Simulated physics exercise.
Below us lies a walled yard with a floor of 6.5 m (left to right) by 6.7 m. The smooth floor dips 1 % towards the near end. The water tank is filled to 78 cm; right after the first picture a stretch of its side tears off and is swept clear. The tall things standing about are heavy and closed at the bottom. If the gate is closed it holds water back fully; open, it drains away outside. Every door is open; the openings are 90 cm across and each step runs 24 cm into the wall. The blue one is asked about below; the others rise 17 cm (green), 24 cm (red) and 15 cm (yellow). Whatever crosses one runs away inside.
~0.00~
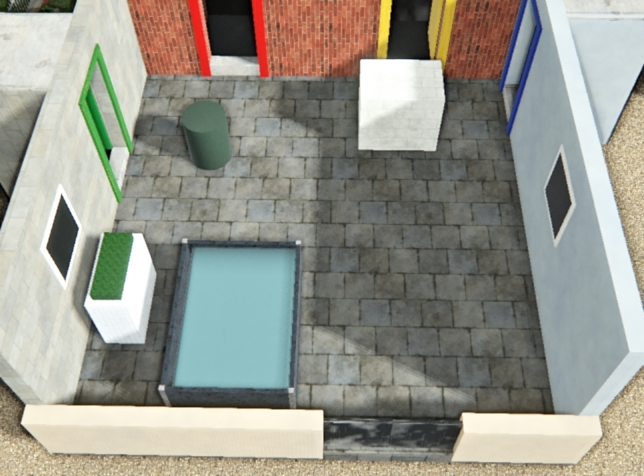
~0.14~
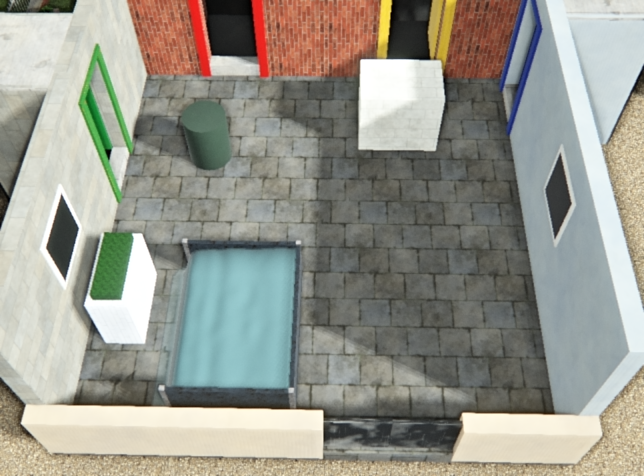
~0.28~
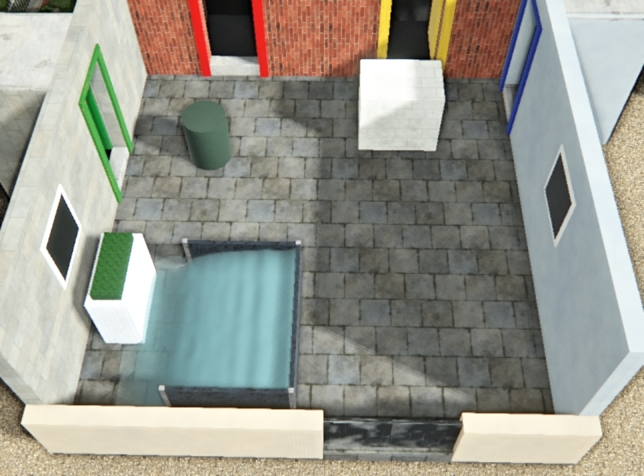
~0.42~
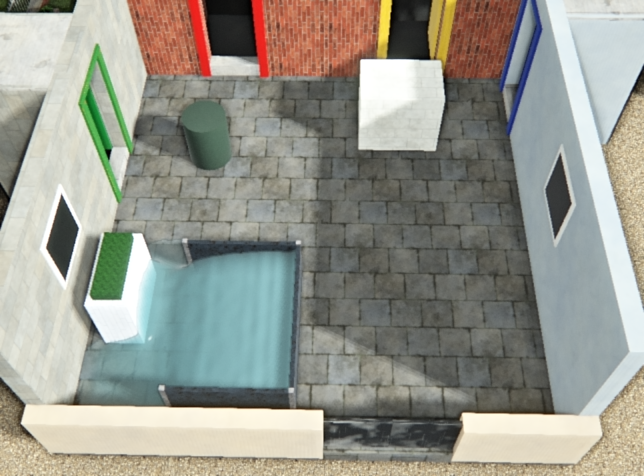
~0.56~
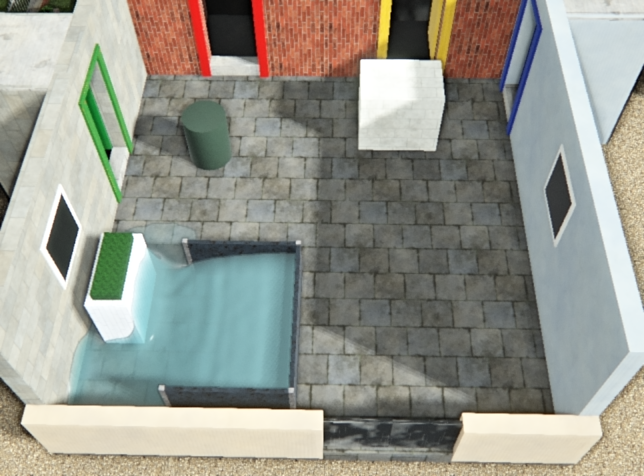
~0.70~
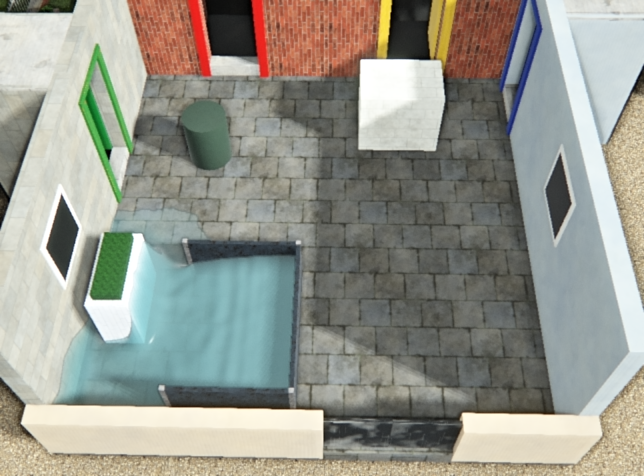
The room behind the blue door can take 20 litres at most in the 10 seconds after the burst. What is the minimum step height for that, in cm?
It would have to be roughly 8.5 cm high.
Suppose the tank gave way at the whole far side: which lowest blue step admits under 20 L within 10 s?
Some 17 cm.
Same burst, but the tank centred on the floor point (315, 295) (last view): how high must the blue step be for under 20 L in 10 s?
Then roughly 8.5 cm.
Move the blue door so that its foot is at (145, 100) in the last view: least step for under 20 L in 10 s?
Roughly 18 cm.
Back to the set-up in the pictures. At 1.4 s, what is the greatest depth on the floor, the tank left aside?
About 63 cm.
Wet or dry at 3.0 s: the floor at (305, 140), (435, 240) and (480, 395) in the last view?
In that order: Wet, dry, wet.
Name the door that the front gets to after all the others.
The blue one.
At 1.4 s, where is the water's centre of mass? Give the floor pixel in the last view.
Around (178, 335).
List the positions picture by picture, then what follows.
In the first picture, still water, 78 cm deep, in the water tank at (235, 314); the blue door at (518, 67) is dry.
In the second picture, the gap is at (184, 331), the front 0.3 m out at (158, 404); the back of the water tank holds 78 cm.
In the third picture, water pours out at (184, 332) and has run 0.7 m, to (123, 404); about 18 cm deep outside, 73 cm at the back.
In the fourth picture, the gap is at (185, 333), the front 1.3 m out at (85, 395); the back of the water tank holds 67 cm.
In the fifth picture, the gap is at (185, 333), the front 1.4 m out at a hidden place; the back of the water tank holds 66 cm.
In the sixth picture, the front is at (116, 216), 1.8 m from the gap at (185, 333); 3.6 m2 of floor is wet, 59 cm left at the back; the blue door at (518, 67), 6.8 m from the gap, is still 5.9 m from the nearest water.
After 1.4 s water covers 20 % of the floor, deepest (63 cm) near (77, 390); it has not reached the blue door.
After 3.0 s water covers 45 % of the floor, deepest (30 cm) near (175, 83); it has not reached the blue door.
After 10.0 s water covers 95 % of the floor, deepest (14 cm) near (69, 429); 8 cm at the blue door, 0 litres in over its 20 cm step.
At the blue door as built, the water arrived by 4.9 s and peaked near 12 cm at 5.4 s.
With a step of 7.5 cm, 29 litres would have come in within the 10 s; with 10.5 cm, 6 litres. So under 20 litres takes about 8.5 cm.
